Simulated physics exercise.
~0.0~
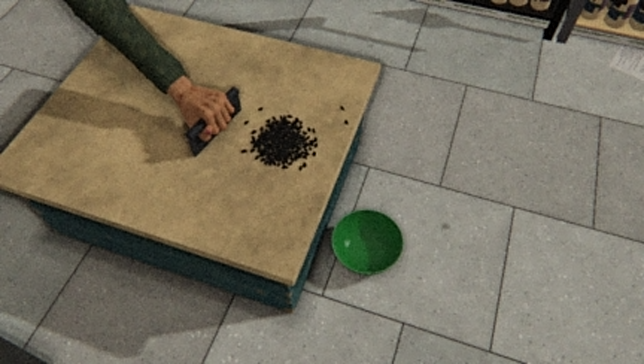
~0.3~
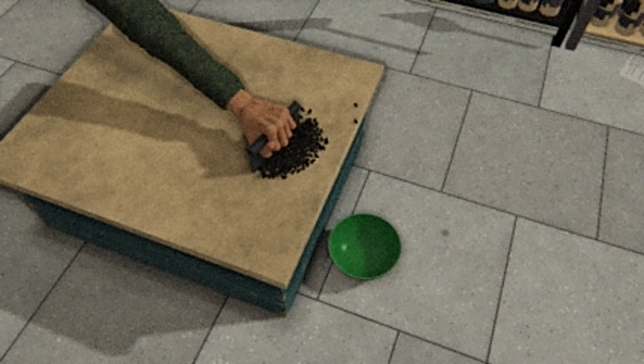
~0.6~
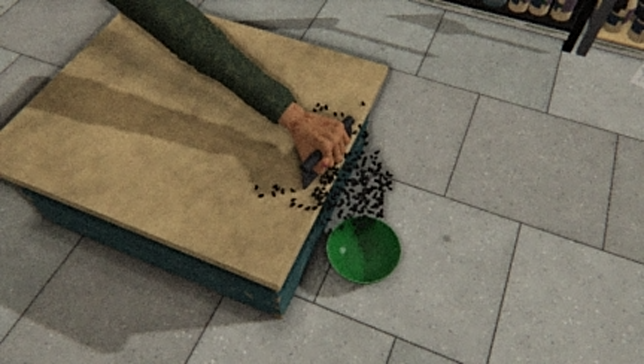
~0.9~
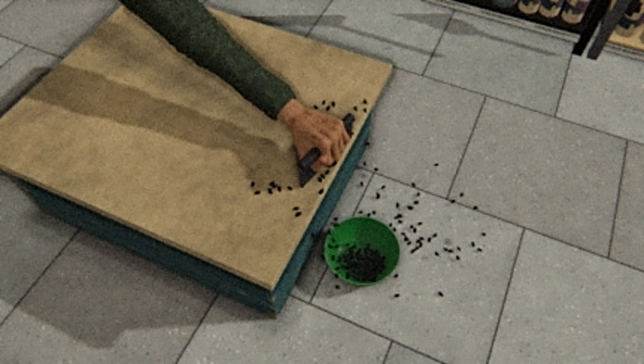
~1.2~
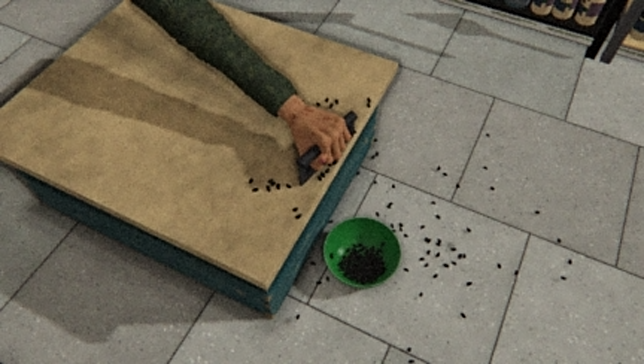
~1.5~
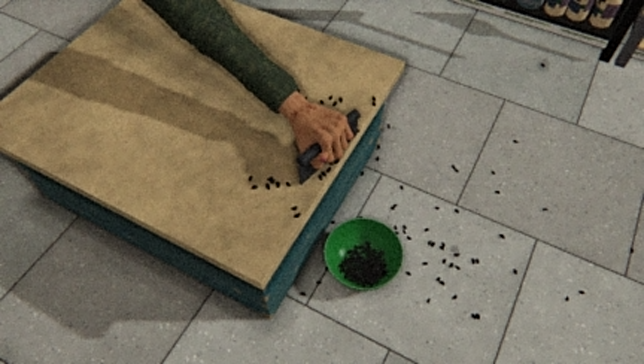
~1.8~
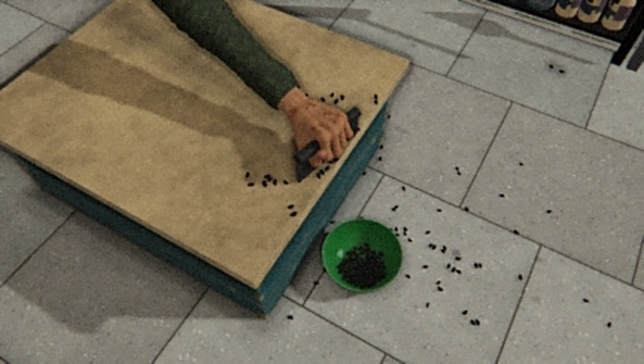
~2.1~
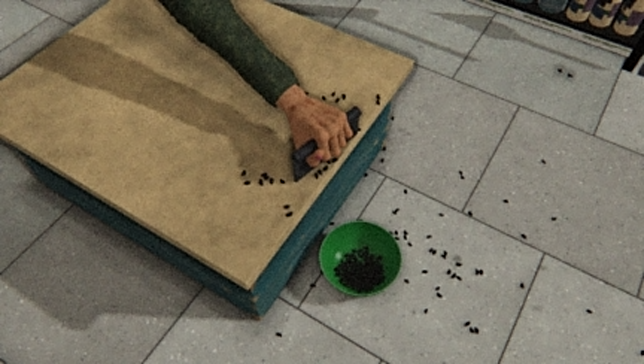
A hand in a dark green sleeve grips a dark scraper on a tan-topped, teal-sided block, seen from above on a grey tiled floor, with a shelf of goods at the upper right. A pile of small black beans lies ahead of it, and a green bowl sits on the floor below the block's right side. The hand pushes the scraper rightward into the pile and stops at the edge. Beans spill over, many dropping into the bowl while others scatter across the tiles. Finally the bowl holds a dark heap, and a few beans remain on top beside the still hand.
